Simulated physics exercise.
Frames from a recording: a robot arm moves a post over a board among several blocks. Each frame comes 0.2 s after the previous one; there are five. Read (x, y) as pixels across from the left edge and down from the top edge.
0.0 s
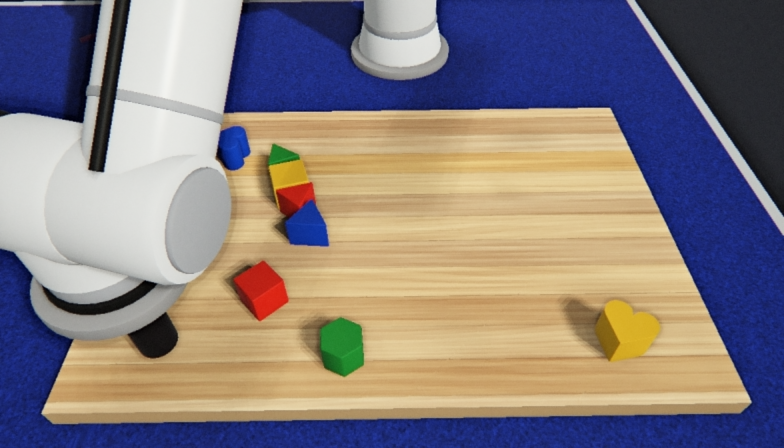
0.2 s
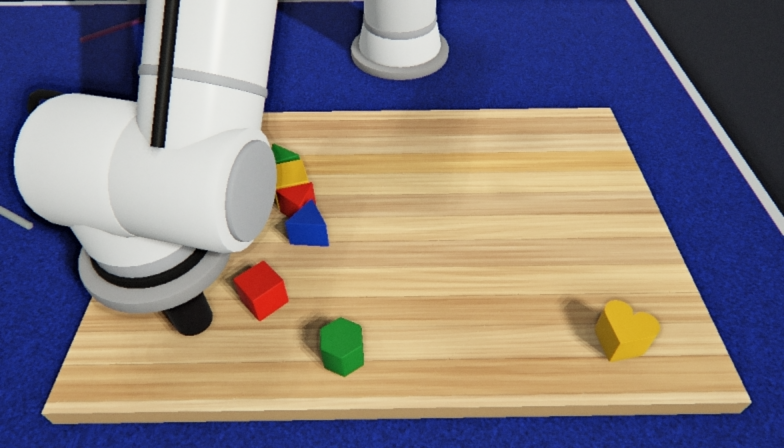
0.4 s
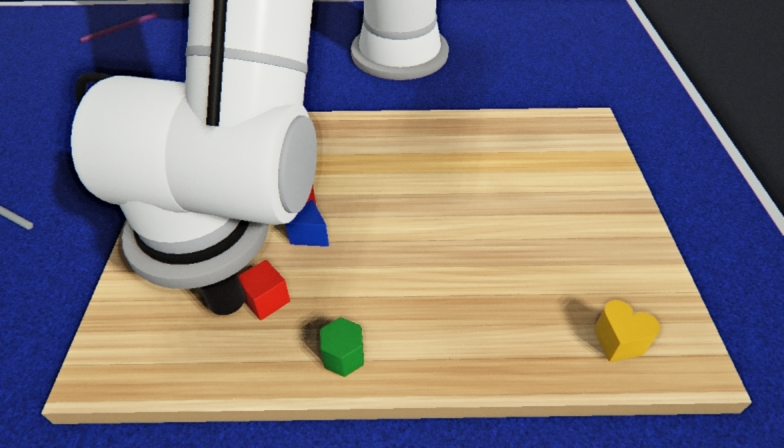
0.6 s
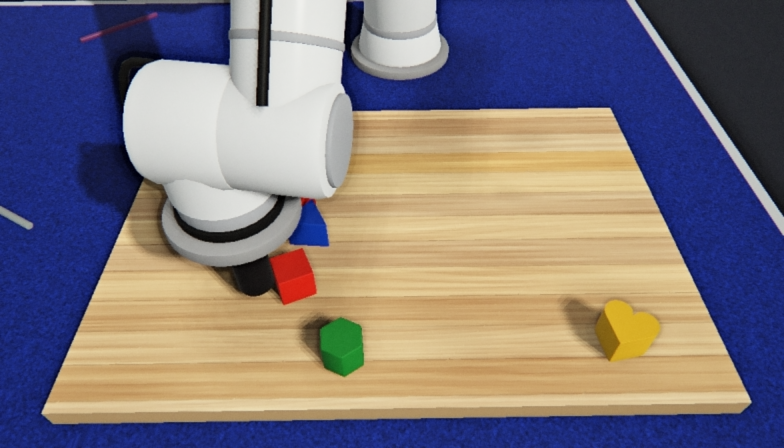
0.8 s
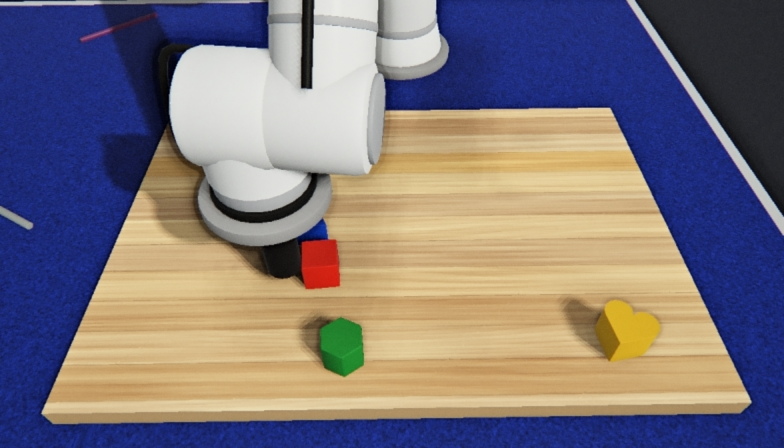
A light wooden board lies on a blue surface, seen from above at a fixed angle. Small green, yellow, red and blue blocks cluster at upper left, with a red cube and green hexagonal block below and a yellow heart at right. A white robot arm moves its black post rightward and up the board, pushing the red cube the same way while its bulk covers the cluster.
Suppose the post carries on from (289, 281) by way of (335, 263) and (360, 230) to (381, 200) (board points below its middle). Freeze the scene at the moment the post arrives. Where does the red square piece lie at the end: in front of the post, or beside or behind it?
Lost on the way.
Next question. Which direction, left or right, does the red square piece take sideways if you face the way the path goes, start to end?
That's a shift to the right.
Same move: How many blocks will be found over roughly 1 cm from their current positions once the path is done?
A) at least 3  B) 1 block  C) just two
B: 1 block.
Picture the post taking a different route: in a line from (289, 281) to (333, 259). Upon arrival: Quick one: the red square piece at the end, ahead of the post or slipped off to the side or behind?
Most likely the red square piece stays ahead.
What follows on the original path. One third of the way, post at (333, 247); red square piece at (367, 237).
Two thirds of the way, post at (359, 214); red square piece at (381, 231), turned 30° clockwise.
At the end, post at (381, 184); blue three-sided block still; red square piece at (381, 231), turned 30° clockwise.
